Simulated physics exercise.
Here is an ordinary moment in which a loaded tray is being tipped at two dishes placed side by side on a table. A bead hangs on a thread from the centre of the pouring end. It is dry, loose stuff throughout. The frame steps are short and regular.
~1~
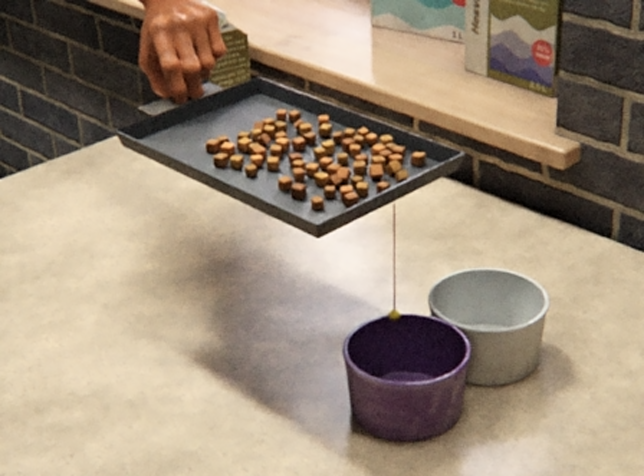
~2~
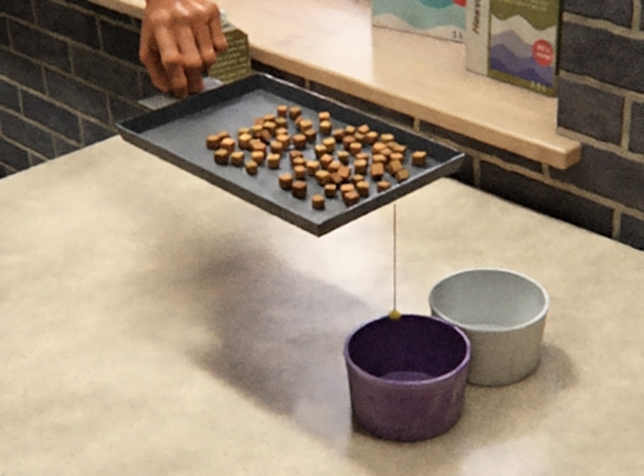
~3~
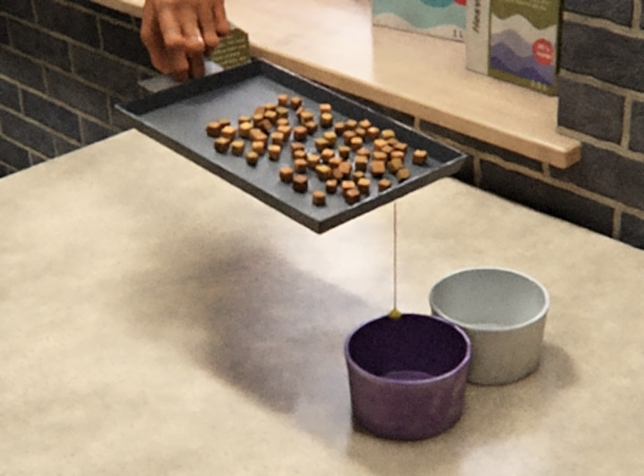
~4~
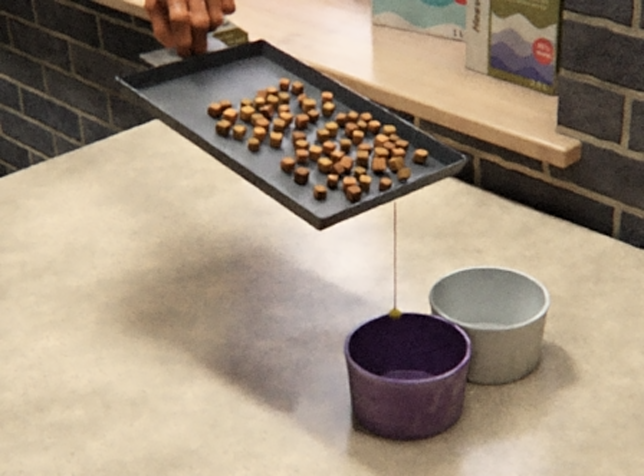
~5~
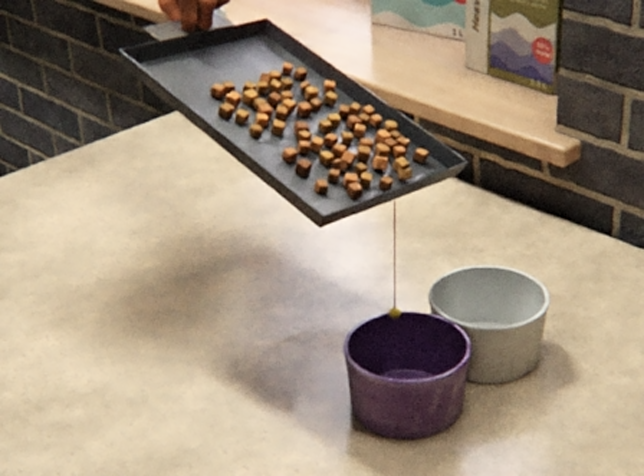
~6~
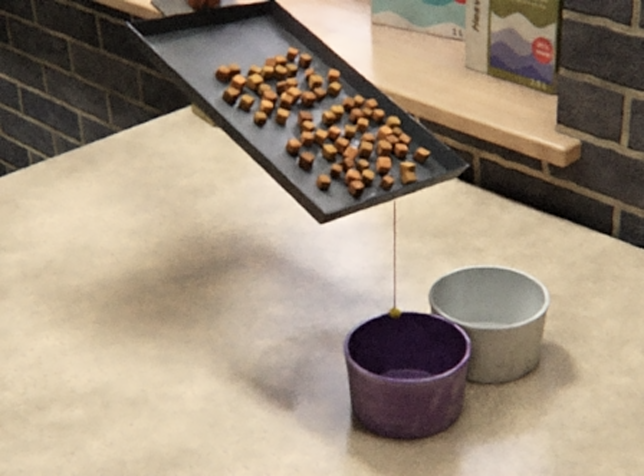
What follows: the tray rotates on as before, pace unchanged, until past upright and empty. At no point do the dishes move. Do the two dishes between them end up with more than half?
Yes.
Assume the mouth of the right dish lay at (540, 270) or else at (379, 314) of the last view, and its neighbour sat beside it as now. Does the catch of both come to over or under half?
The bulk of it and then Short of half.
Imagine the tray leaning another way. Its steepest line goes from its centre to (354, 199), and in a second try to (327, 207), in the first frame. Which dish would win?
Tilt 1: Left-side dish. Tilt 2: Left-side dish.
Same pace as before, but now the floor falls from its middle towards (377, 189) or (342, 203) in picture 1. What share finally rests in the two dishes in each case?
Around 70 per cent first, around 40 per cent next.
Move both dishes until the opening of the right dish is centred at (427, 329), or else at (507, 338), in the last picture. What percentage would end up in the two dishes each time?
40 %, then 40 %.
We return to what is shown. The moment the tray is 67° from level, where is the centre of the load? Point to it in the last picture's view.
Look about (417, 148) in the last picture.
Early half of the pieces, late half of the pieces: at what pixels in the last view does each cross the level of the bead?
The first part passes (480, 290); everything after passes (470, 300).
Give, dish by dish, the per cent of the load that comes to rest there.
Final split: Left dish some 20 per cent, right dish some 70 per cent.
Just after the last frame, tray tipped steeply; every one on the tray.
A moment on, tray tipped past a quarter turn; almost all on the tray; just a few in the left dish; just a few in the right dish; just a few in the air.
Further on, tray tipped past a quarter turn; roughly a quarter in the left dish; roughly two thirds in the right dish; about a tenth outside both.
When it is over, tray tipped past a quarter turn; roughly a quarter in the left dish; roughly two thirds in the right dish; about a tenth outside both.
